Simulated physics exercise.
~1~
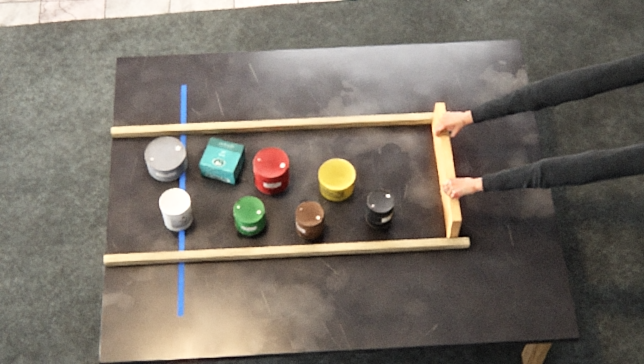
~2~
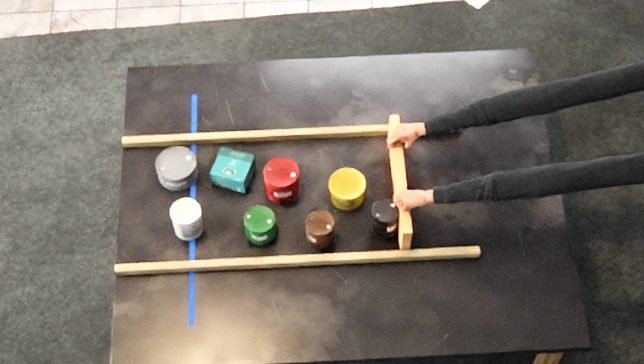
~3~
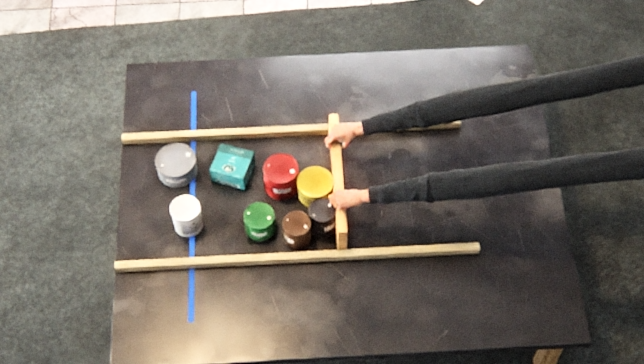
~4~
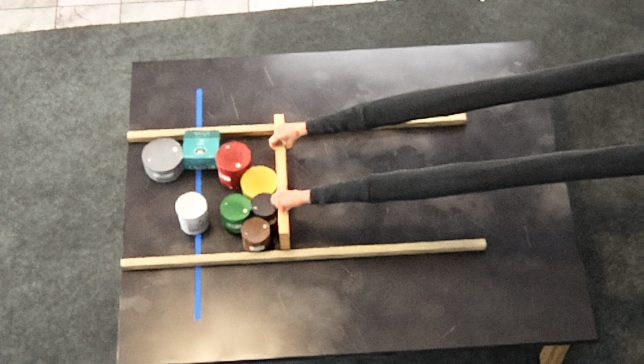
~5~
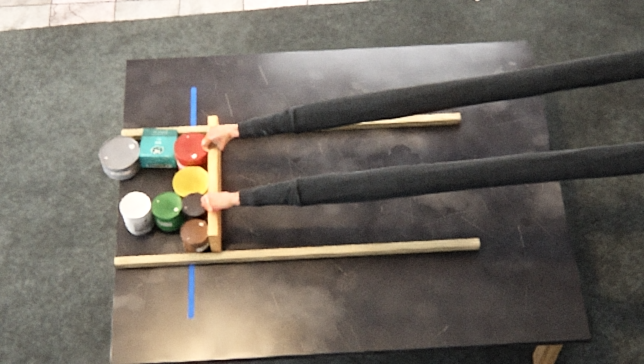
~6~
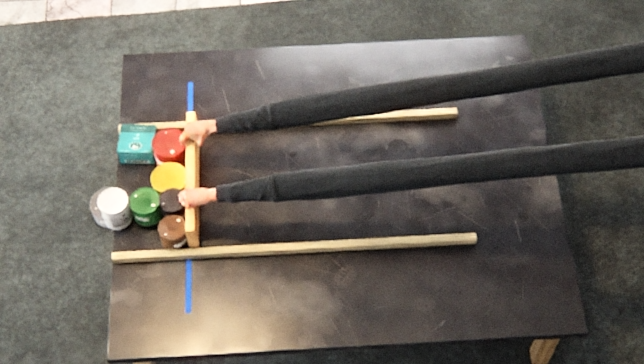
The clip shows two hands sliding a wooden plank leftward between two rails on a dark table, gathering colourful canisters and a turquoise box into a cluster. The plank reaches the blue tape, the grey canister goes off the left edge, and the white one sits at the edge.
